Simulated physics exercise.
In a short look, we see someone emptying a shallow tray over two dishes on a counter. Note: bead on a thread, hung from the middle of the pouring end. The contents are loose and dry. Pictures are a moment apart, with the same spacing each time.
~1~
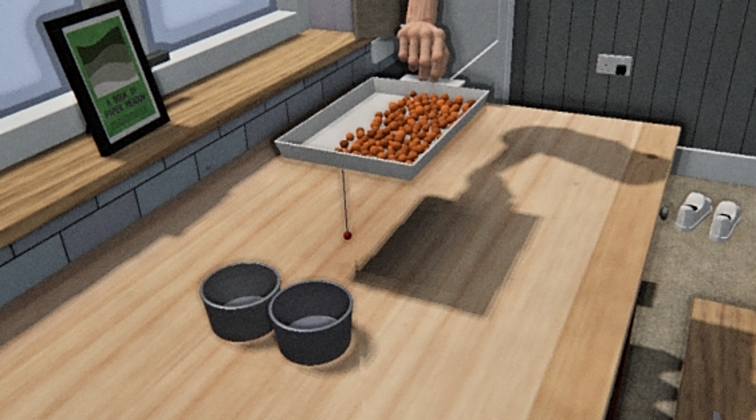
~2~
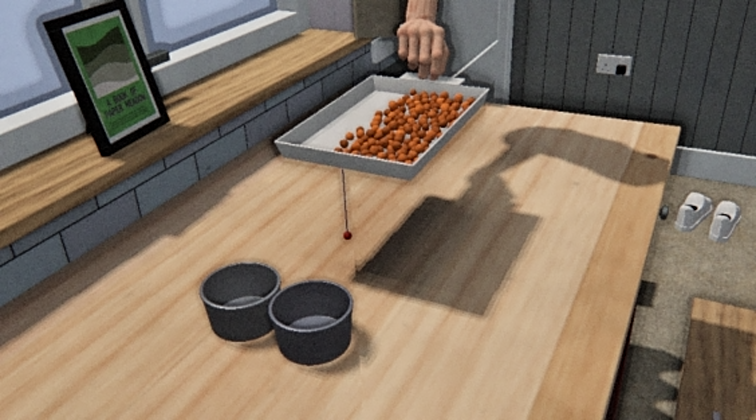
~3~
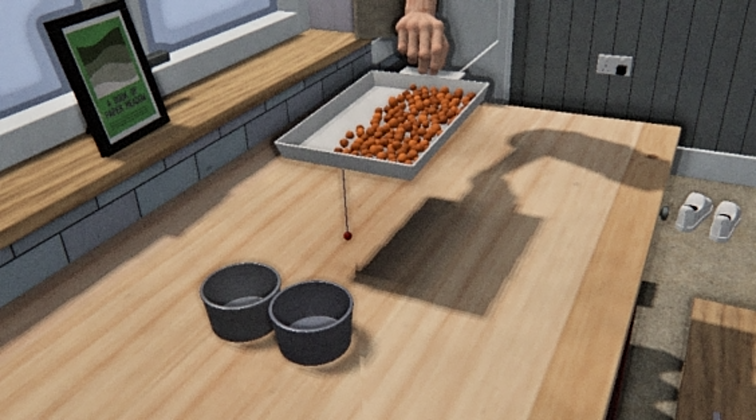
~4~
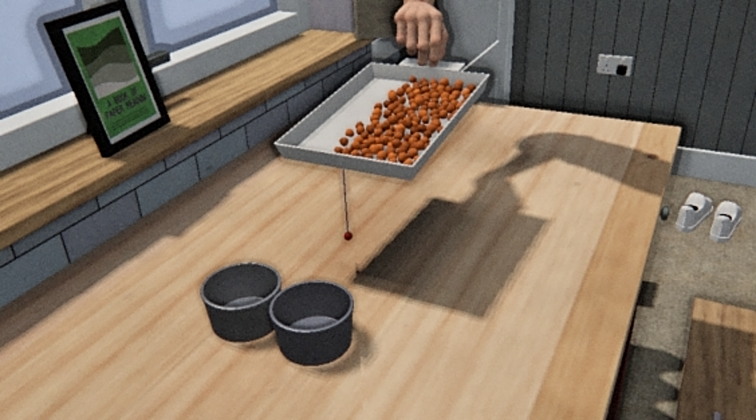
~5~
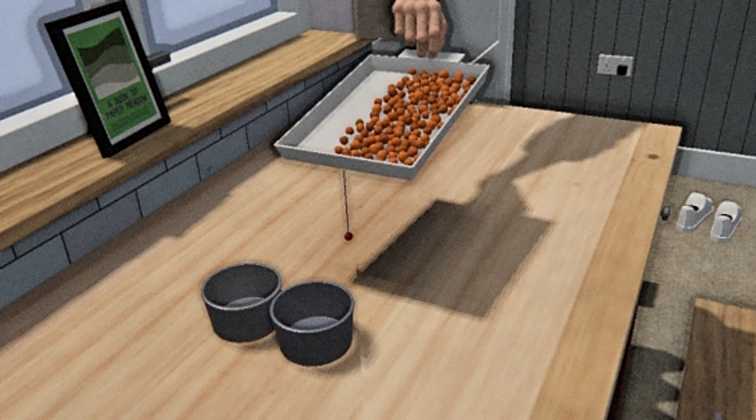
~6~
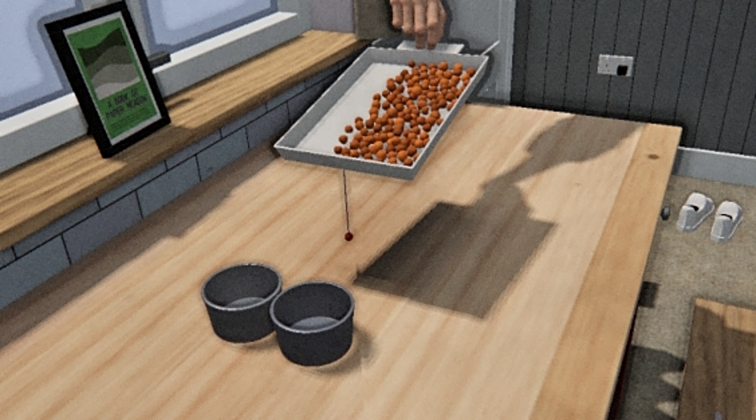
A hand held a shallow tray of orange-brown coated peanuts above a wooden counter with two dark dishes, then gradually raised the tray's far end, tilting it slightly while the peanuts shifted a little.
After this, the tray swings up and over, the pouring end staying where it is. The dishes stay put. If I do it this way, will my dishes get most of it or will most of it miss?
Most of it misses the dishes.
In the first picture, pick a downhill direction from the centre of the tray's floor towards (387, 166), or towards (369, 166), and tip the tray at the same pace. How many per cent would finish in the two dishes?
The first try gives close to 0 percent; the next gives 10 percent.
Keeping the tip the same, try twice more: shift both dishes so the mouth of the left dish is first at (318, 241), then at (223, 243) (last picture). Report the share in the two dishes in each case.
0 and 40 %.
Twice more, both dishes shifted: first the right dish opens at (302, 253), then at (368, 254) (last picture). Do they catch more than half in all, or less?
Earlier try a minority share, later try a minority share.
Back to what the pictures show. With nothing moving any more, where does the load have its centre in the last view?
(322, 308).
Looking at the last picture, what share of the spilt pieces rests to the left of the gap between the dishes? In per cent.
Left share: Some 20 per cent.
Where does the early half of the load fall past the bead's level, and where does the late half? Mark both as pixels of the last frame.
Initially about (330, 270); subsequently about (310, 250).
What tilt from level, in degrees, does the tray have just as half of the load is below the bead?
Tilt: Around 100 degrees.
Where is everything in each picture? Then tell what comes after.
The first picture shows corners of the pouring end at (282, 140) and (410, 162), level; middle of the load at (408, 129), coated peanuts; left dish at (219, 320); right dish at (291, 343); bead on its thread at (348, 236).
The second picture shows corners of the pouring end at (281, 140) and (410, 162), level; middle of the load at (407, 128).
The third picture shows corners of the pouring end at (281, 141) and (410, 163), tipped barely, level across its low end; middle of the load at (407, 126).
The fourth picture shows corners of the pouring end at (281, 142) and (410, 163), tipped a little, level across its low end; middle of the load at (407, 121).
The fifth picture shows corners of the pouring end at (281, 143) and (410, 164), tipped a little, level across its low end; middle of the load at (407, 117).
The sixth picture shows corners of the pouring end at (281, 144) and (409, 164), tipped a little, level across its low end; middle of the load at (407, 113); left dish at (221, 322); right dish at (292, 344).
Soon after the last picture, tray tipped steeply; nearly all on the tray; a stray few in the air.
A little later, tray tipped right over; about half on the tray; a small part in the right dish; a stray few in the left dish; about a quarter outside both; about a third in the air.
Later still, tray tipped past a quarter turn; a small part in the right dish; a small part in the left dish; most outside both.
At rest, tray tipped past a quarter turn; a small part in the right dish; a small part in the left dish; most outside both.
